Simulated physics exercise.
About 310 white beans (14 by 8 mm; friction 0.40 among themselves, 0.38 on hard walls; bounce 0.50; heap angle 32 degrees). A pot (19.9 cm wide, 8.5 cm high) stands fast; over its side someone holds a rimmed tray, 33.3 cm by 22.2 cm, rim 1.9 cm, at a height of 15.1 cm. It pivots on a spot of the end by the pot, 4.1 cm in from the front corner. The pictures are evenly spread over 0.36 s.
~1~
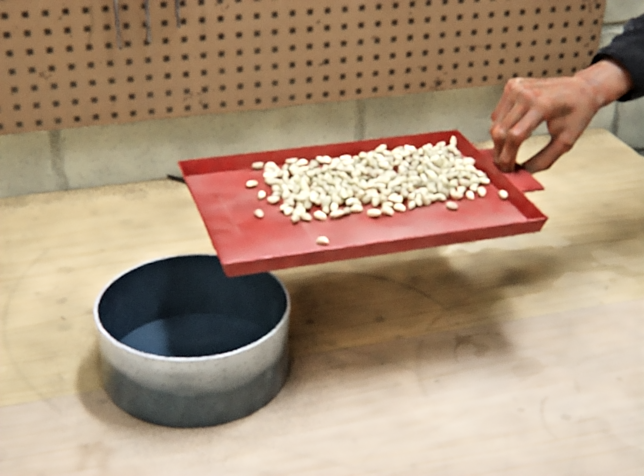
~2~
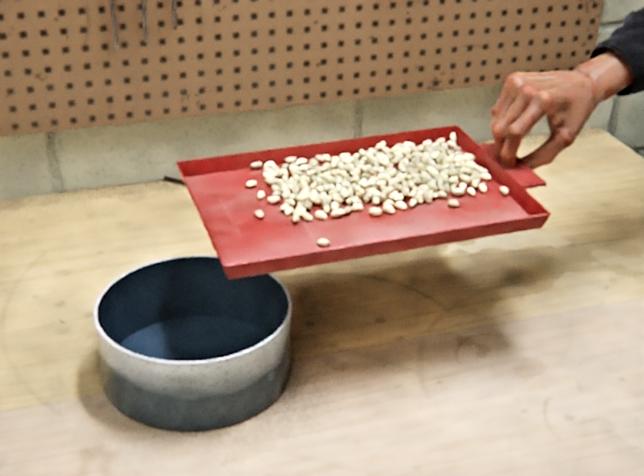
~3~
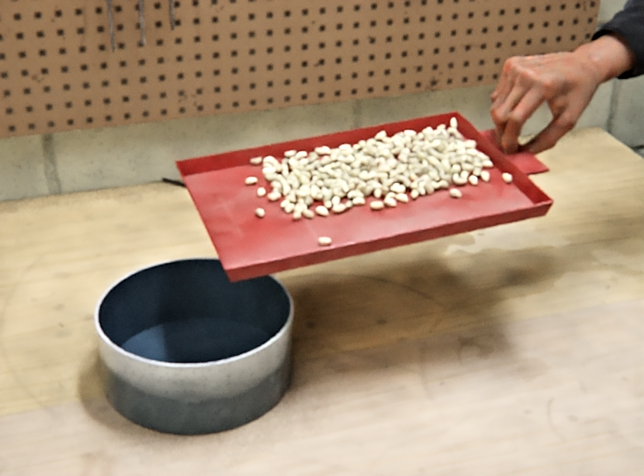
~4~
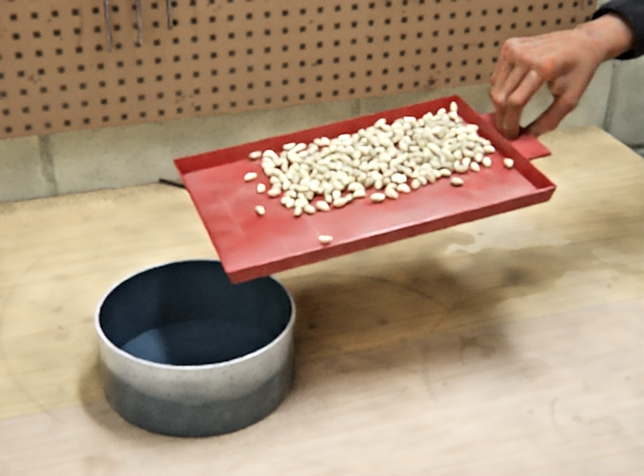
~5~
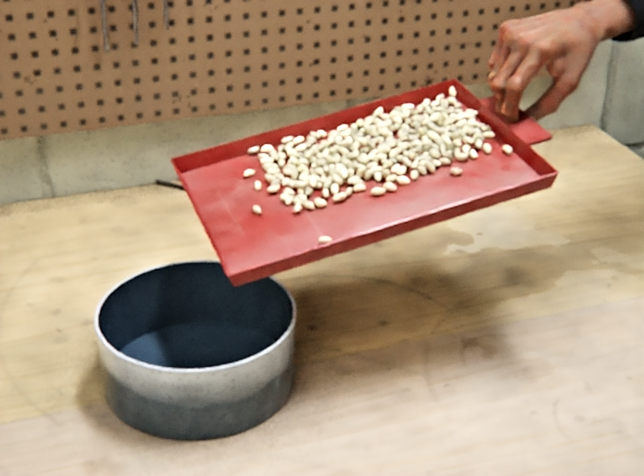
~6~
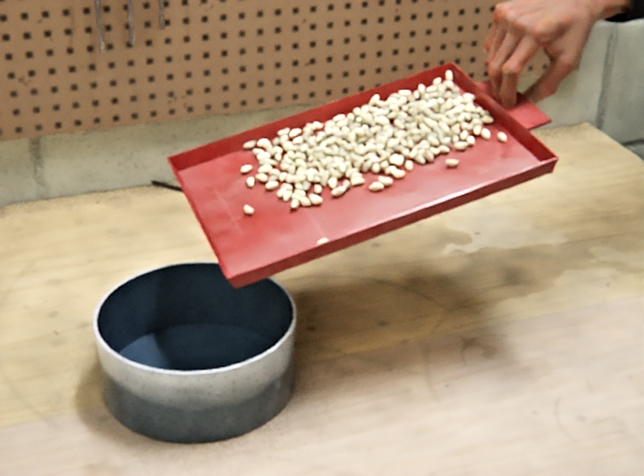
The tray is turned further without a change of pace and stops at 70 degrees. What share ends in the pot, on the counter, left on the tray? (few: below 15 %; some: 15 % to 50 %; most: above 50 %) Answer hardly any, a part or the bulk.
Pot the bulk, counter hardly any, tray a part.
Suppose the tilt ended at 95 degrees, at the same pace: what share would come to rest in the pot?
Then about 95 per cent.
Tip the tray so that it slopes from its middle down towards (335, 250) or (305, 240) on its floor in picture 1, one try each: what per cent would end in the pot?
About 35 and 70 per cent.
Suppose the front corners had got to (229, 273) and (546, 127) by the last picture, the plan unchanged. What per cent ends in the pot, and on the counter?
Pot 55, counter 10.
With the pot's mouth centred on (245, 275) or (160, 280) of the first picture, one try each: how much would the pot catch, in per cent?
About 15 and 45 per cent.
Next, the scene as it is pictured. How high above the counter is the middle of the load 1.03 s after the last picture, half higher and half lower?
Roughly 18 cm.
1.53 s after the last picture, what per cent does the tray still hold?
About 55 per cent.
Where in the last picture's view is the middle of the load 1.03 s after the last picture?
Near (207, 243).
Then, 0.63 s after the last picture, tilt 40 degrees; the tray holds 100 %, the pot 0 %.
Then, 1.03 s after the last picture, tilt 58 degrees; the tray holds 65 %, the pot 30 %.
Then, 1.53 s after the last picture, tilt 70 degrees; the tray holds 55 %, the pot 40 %.
In the end, pot 70 %, counter 5 %, tray 25 %.
